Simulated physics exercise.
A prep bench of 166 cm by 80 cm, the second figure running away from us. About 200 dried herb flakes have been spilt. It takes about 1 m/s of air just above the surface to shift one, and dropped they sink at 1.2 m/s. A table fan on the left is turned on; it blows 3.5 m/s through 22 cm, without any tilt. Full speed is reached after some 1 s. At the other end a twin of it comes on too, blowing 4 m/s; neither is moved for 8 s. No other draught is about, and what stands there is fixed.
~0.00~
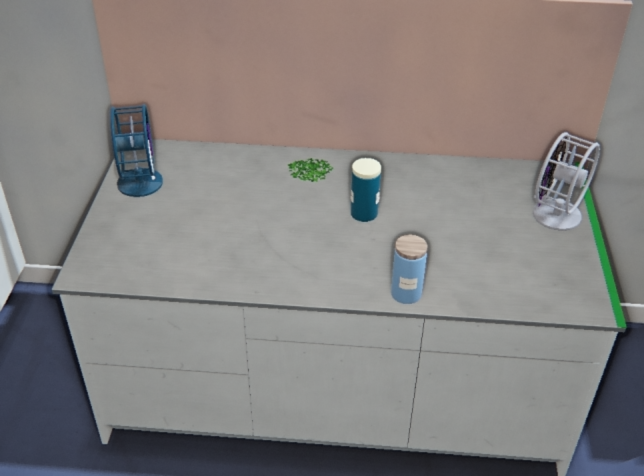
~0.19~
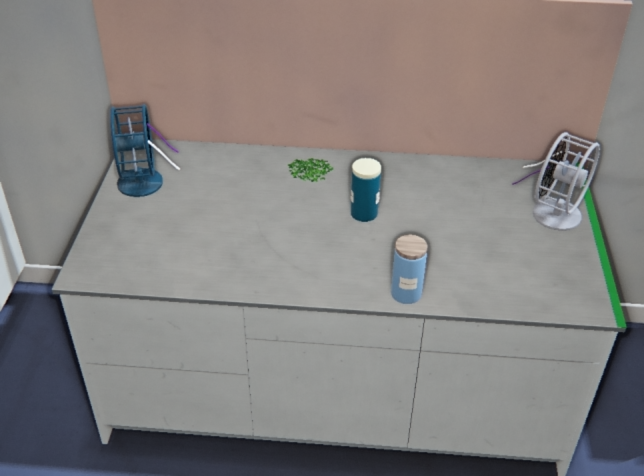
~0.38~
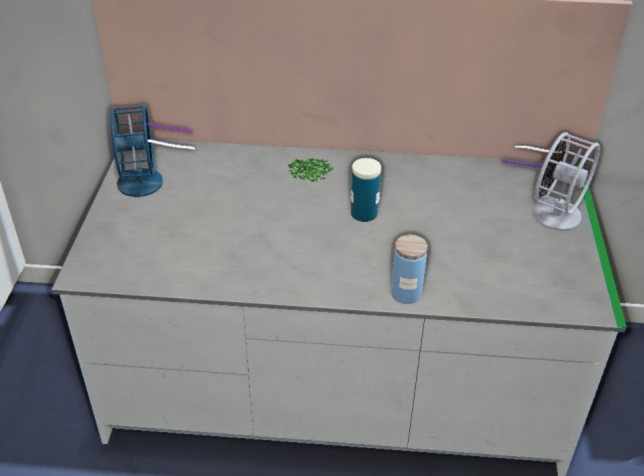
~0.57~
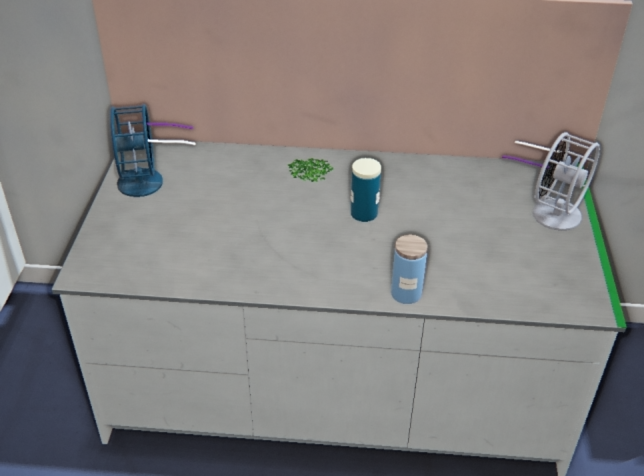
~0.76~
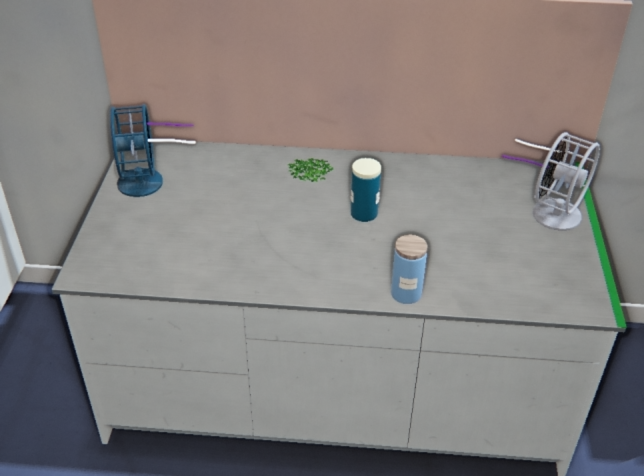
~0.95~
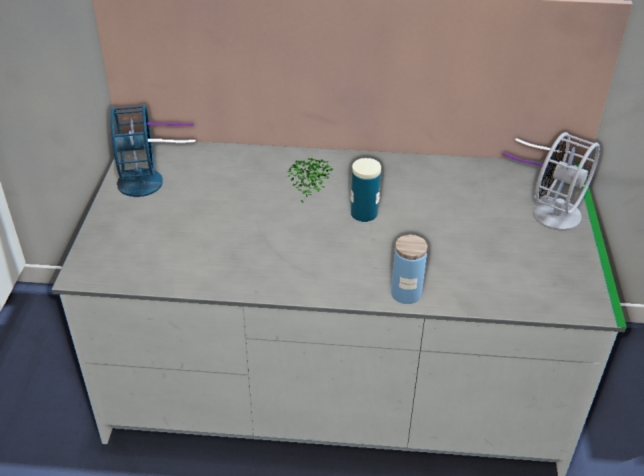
On a grey prep bench with two jars, ribbons on a blue table fan at left and a pale one at right lift and stream inward; later, some green herb flakes between them shift and scatter slightly.
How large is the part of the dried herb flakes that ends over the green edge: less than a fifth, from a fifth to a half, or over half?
Of the dried herb flakes, under a fifth end over the green edge.
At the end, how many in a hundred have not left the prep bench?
About 2 %.
After 1.6 s the count stands so, 0 % are over the green edge; the middle of those left on the top is near (234, 257).
After 2.6 s the count stands so, 0 % are over the green edge.
After 4.4 s the count stands so, 0 % are over the green edge.
After 8.0 s, at the end, 0 % are over the green edge.
